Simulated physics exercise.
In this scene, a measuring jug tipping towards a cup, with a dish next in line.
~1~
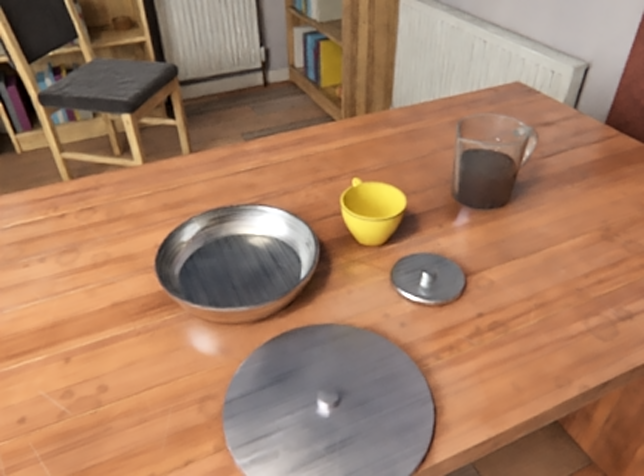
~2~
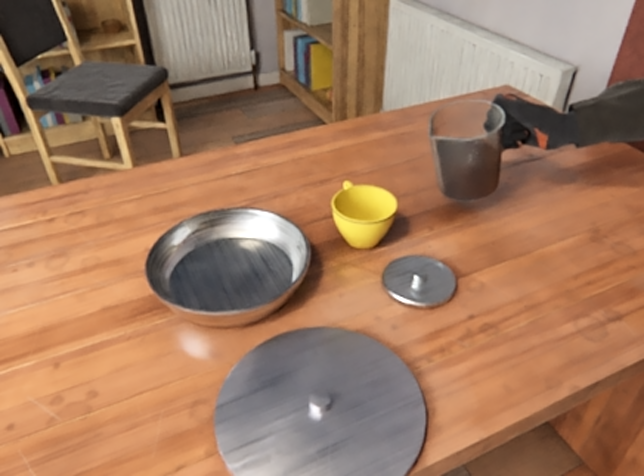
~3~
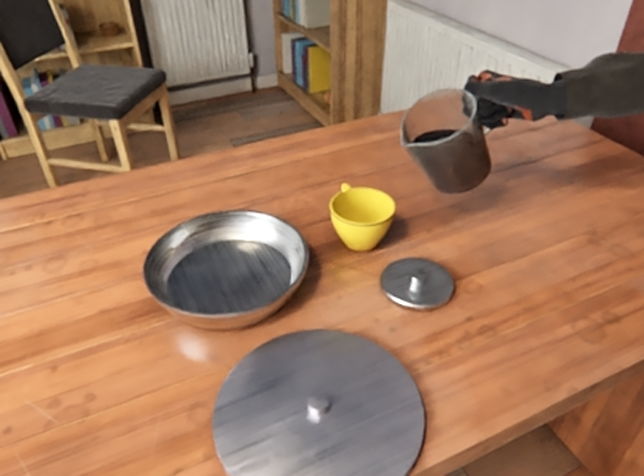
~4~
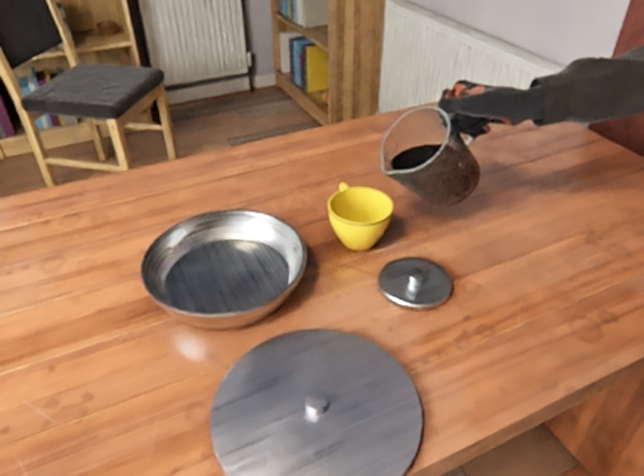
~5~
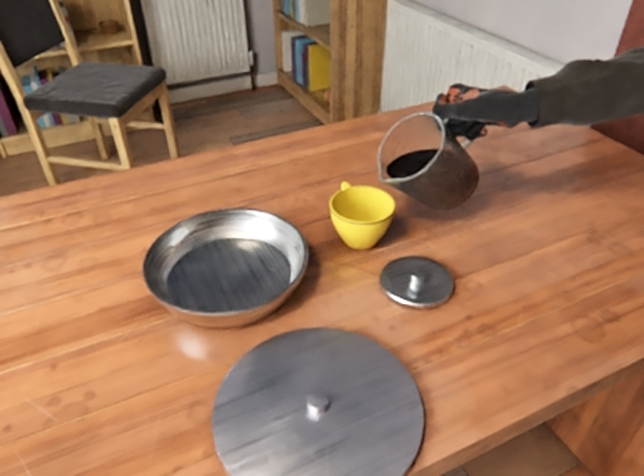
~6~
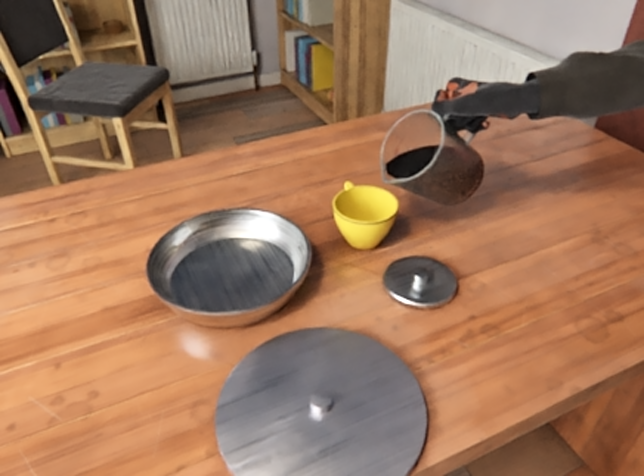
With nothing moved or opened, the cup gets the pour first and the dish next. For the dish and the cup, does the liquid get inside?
Outcome: The dish gets some; the cup gets some.
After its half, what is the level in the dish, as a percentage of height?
Around 20 in a hundred.
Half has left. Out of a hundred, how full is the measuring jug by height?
I'd put the level around 25 percent of the height.
A moment on, the red wine goes into the cup.
Further on, the red wine goes into the dish.
When it is over, the cup has its share inside; the dish has its share inside.
